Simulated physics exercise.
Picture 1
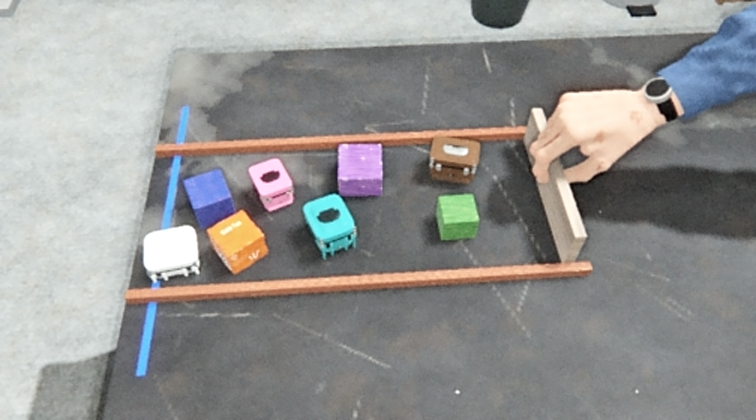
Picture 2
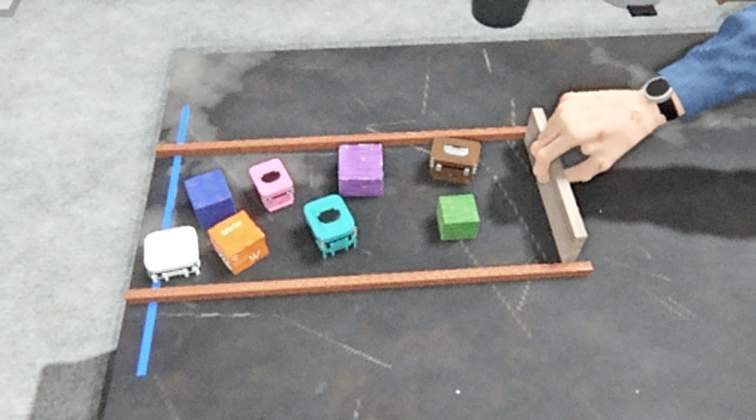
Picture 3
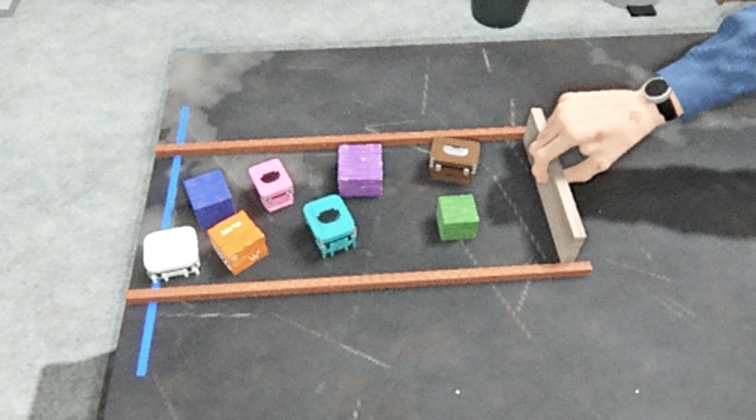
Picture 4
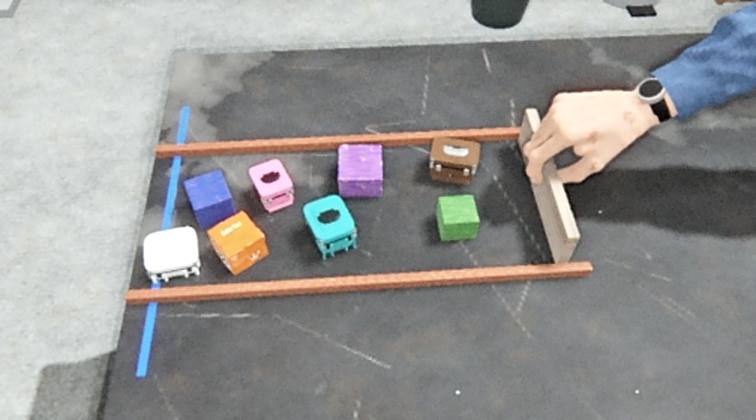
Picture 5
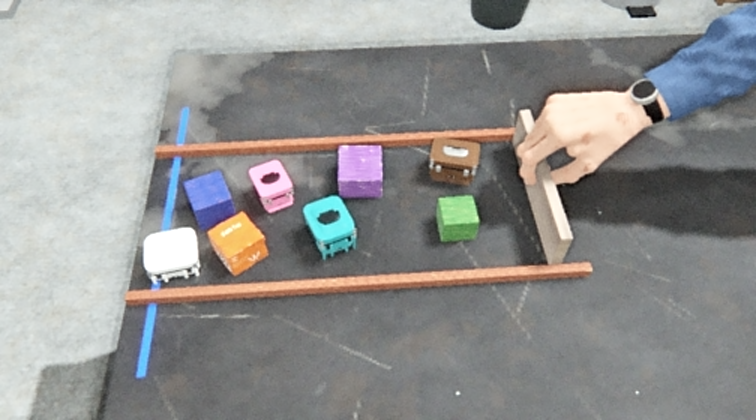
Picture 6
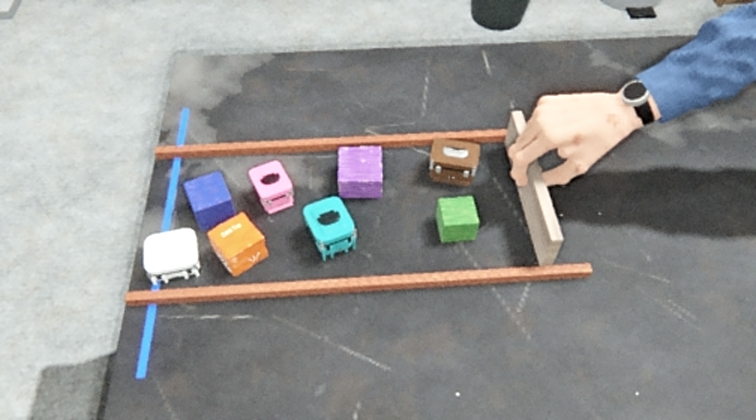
A hand in a blue sleeve with a dark-banded watch grips a pale wooden board at the right of a dark, scuffed surface seen from above. Between two reddish-brown strips sit white, blue, orange, pink, turquoise, purple, brown and green blocks and little cases, with blue tape crossing at left. The hand slides the board a short way left, while the objects and camera stay still.
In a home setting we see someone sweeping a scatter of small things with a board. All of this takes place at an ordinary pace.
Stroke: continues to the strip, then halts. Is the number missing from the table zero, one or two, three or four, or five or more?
More than four go.
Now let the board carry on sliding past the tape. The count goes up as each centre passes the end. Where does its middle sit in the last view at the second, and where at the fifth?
(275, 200), later (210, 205).
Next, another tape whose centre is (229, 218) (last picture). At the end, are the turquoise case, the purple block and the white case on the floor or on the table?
Turquoise case remains, purple block remains, white case drops.
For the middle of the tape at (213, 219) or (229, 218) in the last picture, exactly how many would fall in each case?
First try 4, second try 4.
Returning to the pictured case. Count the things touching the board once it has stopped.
The count in contact is 2.
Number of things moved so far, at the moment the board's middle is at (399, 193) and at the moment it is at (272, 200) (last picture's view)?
I count 3 first and 8 after.
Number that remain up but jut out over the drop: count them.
2 in all.
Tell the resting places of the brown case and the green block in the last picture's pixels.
I'd put one at around (146, 183) and the other at around (141, 237).
Soon after, none off yet; white case at rest near (173, 256); blue block at rest near (211, 201); orange box at rest near (238, 245).
Then, none off yet; white case at rest near (172, 257); blue block moved about its own width near (175, 206); orange box moved a little near (217, 243).
Further on, three off so far; white case falling; blue block on the floor; orange box moved well along near (121, 247).
At rest, the number that fall off is five or more; fallen, purple block, turquoise case, pink case, orange box, blue block and white case.
